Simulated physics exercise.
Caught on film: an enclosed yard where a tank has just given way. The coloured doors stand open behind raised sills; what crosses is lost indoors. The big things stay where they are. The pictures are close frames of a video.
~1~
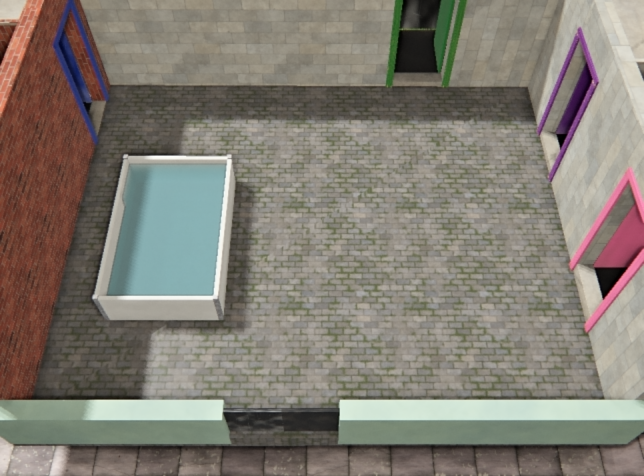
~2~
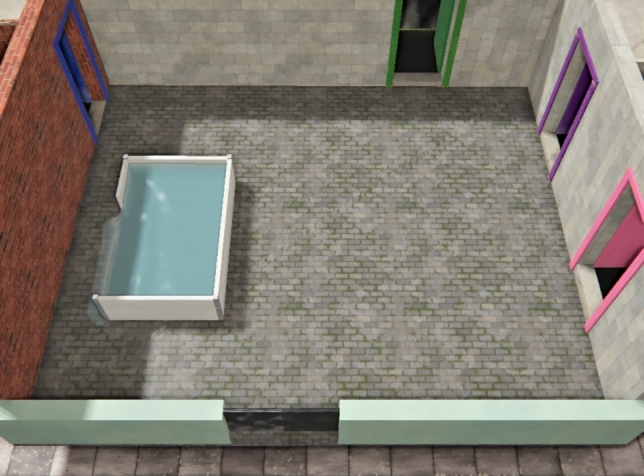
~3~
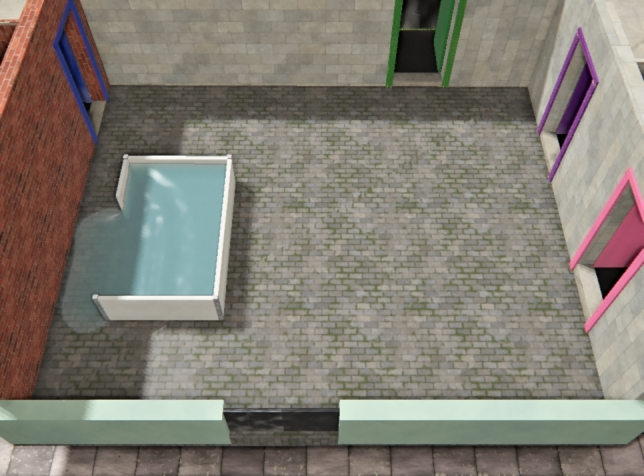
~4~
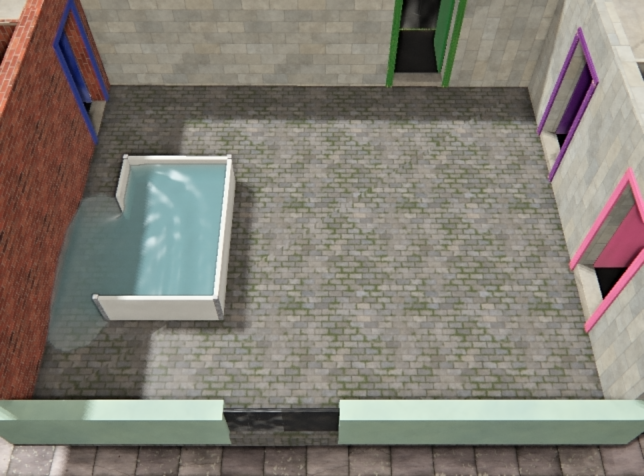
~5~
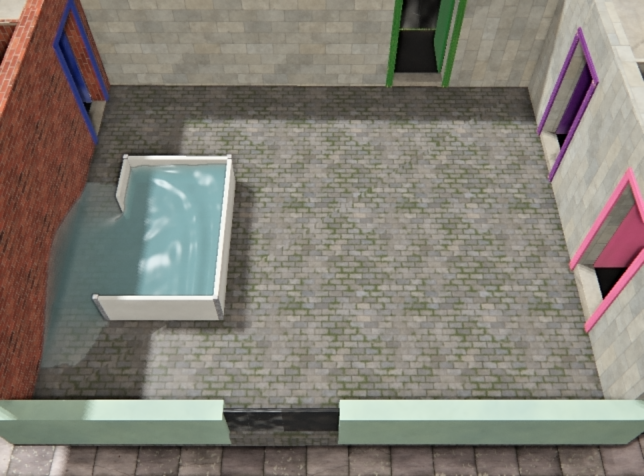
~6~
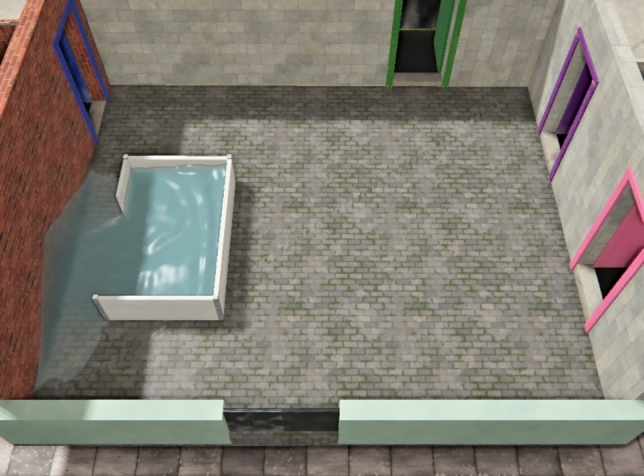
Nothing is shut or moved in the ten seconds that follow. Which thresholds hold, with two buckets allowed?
One by one: The pink door admits no more than that; the purple door admits no more than that; the blue door lets in a lot; the green door admits no more than that.
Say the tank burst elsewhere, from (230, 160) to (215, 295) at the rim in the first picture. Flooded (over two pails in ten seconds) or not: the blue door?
My reading: The blue one takes less.
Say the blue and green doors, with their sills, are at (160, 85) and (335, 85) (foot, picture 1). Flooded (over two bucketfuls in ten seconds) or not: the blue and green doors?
One by one: Blue lets more in; green is under.
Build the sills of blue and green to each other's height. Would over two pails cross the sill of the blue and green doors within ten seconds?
Blue stays under, green holds.
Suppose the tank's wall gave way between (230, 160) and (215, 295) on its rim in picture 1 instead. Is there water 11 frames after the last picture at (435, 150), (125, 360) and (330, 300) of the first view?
In turn: Awash, dry, flooded.
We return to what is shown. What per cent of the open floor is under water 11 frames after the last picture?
Some 20 per cent.
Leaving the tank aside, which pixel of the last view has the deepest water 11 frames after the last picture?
Around (31, 405).
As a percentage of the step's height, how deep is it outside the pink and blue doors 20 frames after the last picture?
Near 0 and 230 in a hundred.
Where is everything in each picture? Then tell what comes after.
Still water in the open tank at (169, 226), in the first frame.
Water pours out at (118, 260) and has run to (95, 319), in the second frame.
Water pours out at (118, 261) and has run to (81, 326), in the third frame.
Water pours out at (118, 261) and has run to (60, 342), in the fourth frame.
Water pours out at (118, 261) and has run to (43, 358), in the fifth frame.
The front is at (37, 383), out from the gap at (118, 260), in the sixth frame.
A moment on, water covers 10 % of the floor; the pink door not reached, the purple door not reached, the blue door wet at the sill, nothing in, the green door not reached.
Next, water covers 20 % of the floor; the pink door not reached, the purple door not reached, the blue door wet at the sill, nothing in, the green door not reached.
Then, water covers 40 % of the floor; the pink door not reached, the purple door not reached, the blue door under two buckets in, the green door not reached.
Later, water covers 80 % of the floor; the pink door wet at the sill, nothing in, the purple door not reached, the blue door over two buckets in, the green door wet at the sill, nothing in.
In the end, water covers 95 % of the floor; the pink door wet at the sill, nothing in, the purple door wet at the sill, nothing in, the blue door over two buckets in, the green door wet at the sill, nothing in.
